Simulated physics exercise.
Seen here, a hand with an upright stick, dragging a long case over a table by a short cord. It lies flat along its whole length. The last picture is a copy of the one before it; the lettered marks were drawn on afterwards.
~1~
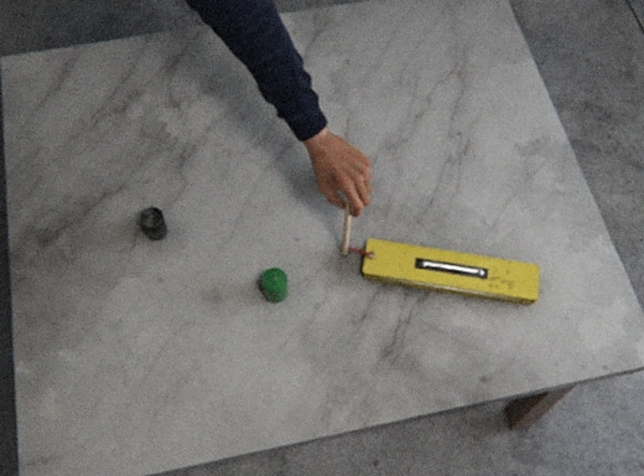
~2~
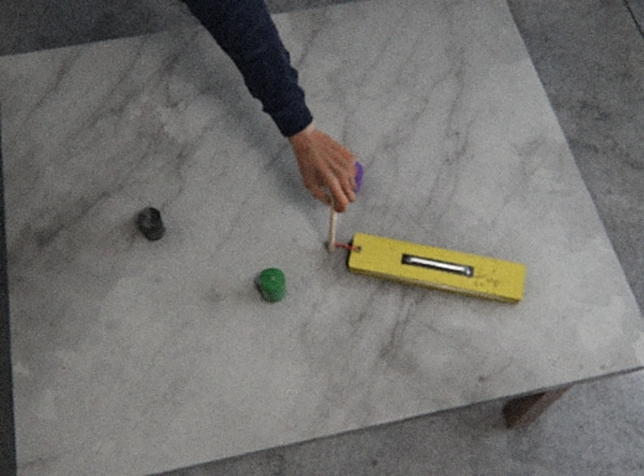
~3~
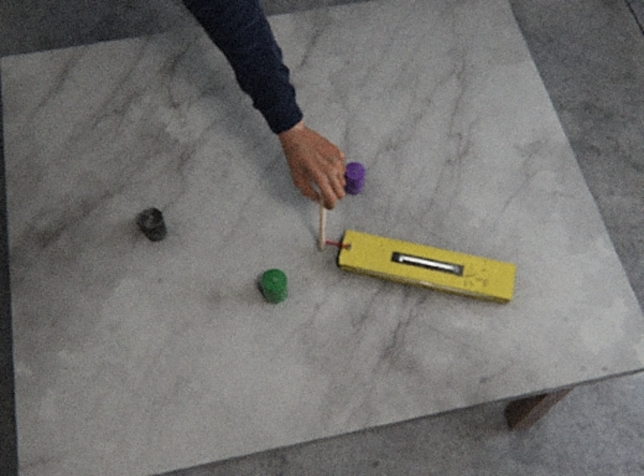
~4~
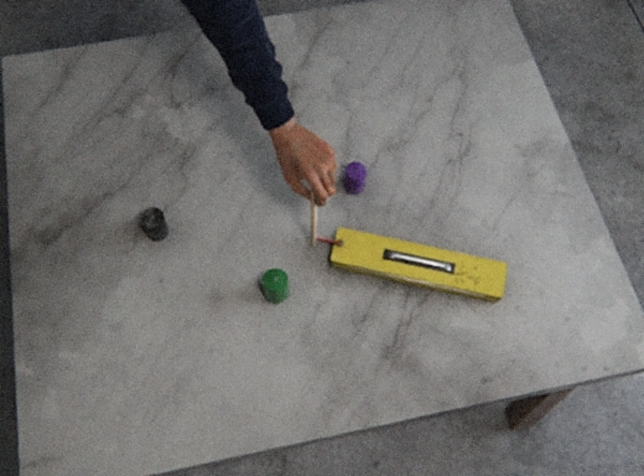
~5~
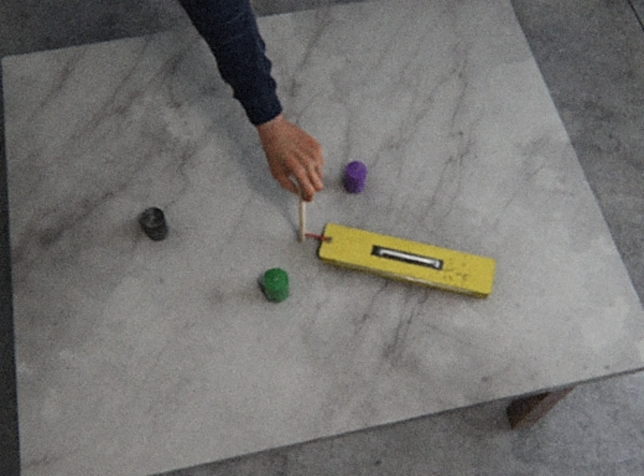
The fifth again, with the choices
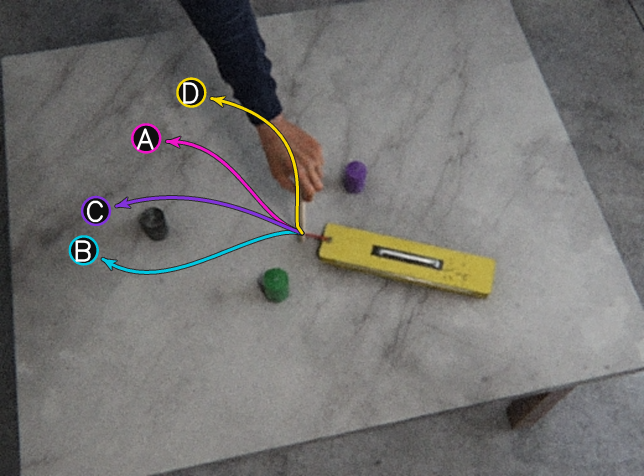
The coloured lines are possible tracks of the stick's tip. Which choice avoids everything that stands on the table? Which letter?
Path A touches nothing.
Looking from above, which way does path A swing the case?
Clockwise.
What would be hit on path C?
The black candle.
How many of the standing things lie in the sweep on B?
In all, one.
On the marked copy, A from (302, 233) via (239, 178) to (167, 141); B from (302, 233) via (203, 261) to (103, 259); C from (302, 233) via (208, 201) to (116, 206); D from (302, 233) via (285, 142) to (211, 98).
Following A. Soon after the start, foot of the stick (255, 197), middle of the case (351, 238).
Later, foot of the stick (213, 156), middle of the case (297, 206).
In the end, foot of the stick (165, 142), middle of the case (253, 183); nothing has been touched.
As for the rest, B meets the green candle; C meets the black candle; D meets the purple candle.
